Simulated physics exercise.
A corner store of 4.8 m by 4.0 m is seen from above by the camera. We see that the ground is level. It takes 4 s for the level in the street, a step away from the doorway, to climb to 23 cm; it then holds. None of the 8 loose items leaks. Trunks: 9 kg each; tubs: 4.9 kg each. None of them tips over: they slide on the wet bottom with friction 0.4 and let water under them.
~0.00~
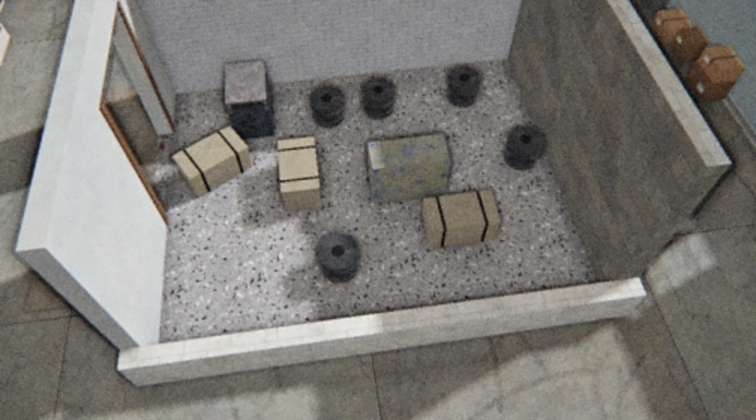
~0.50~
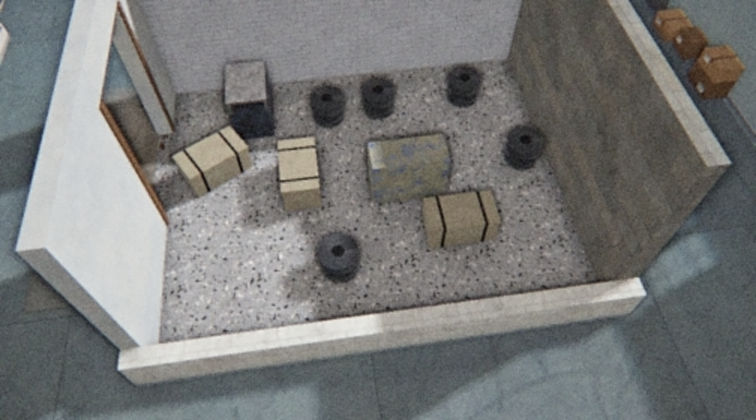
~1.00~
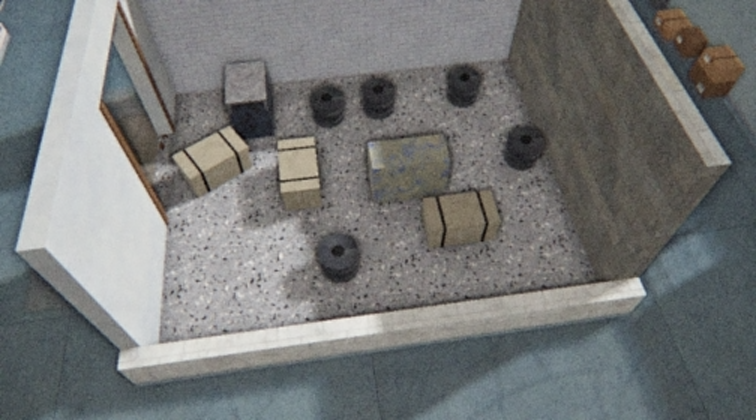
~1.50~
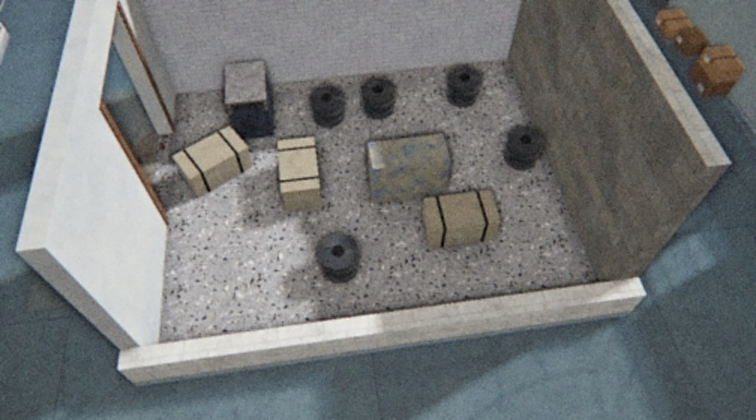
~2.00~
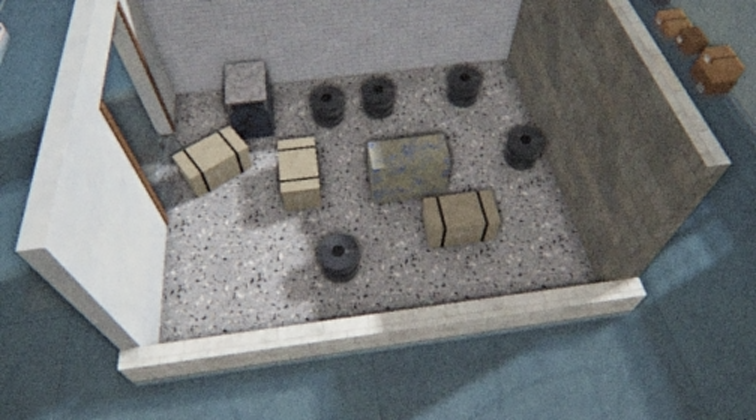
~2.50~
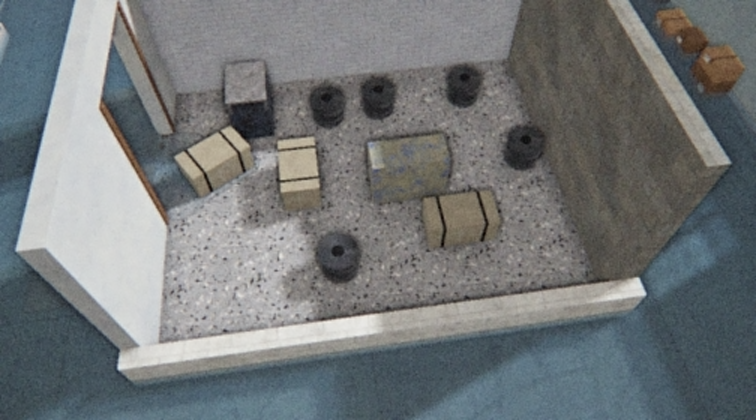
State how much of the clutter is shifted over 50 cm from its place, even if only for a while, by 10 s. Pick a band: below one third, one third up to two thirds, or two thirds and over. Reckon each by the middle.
The share is two thirds and over.
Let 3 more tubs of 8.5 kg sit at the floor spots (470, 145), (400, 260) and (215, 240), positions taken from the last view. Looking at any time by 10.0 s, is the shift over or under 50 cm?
In turn: Over, over, under.
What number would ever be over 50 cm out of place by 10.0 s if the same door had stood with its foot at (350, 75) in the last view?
6.
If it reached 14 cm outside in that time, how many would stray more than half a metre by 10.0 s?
Under that setup the answer is 3.
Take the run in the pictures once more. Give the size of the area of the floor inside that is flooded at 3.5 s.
Roughly 2.5 m2.
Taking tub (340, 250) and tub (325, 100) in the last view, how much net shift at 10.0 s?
200 cm and 200 cm respectively.
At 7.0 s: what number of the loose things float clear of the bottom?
I count 6.
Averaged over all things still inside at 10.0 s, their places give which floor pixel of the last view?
That lands at roughly (442, 170).
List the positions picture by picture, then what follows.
In the first frame, a trunk at (210, 152), on the bottom; a trunk at (462, 210) rests on the ground; 0.0 m2 under water; 0 of 8 have shifted.
In the second frame, a trunk at (210, 152) rests on the ground; a trunk at (462, 210), on the bottom; 0.0 m2 under water; 0 of 8 have shifted.
In the third frame, a trunk at (210, 152) rests on the ground; a trunk at (462, 210), on the bottom; 0.0 m2 under water; 0 of 8 have shifted.
In the fourth frame, a trunk at (210, 152), on the bottom; a trunk at (462, 210), on the bottom; water covers 0.0 m2; 0 of 8 have shifted.
In the fifth frame, a trunk at (210, 152) rests on the ground; a trunk at (462, 210) rests on the ground; 0.0 m2 under water; 0 of 8 have shifted.
In the sixth frame, a trunk at (212, 152) rests on the ground; a trunk at (462, 210) rests on the ground; 0.6 m2 under water; 0 of 8 have shifted.
After 3.5 s 1 of 8 are over 50 cm from their spots; 0 afloat.
After 4.5 s 2 of 8 are over 50 cm from their spots; 1 afloat.
After 7.0 s 5 of 8 are over 50 cm from their spots; 6 afloat.
After 10.0 s 6 of 8 are over 50 cm from their spots, and 7 have been at some point; 8 afloat.
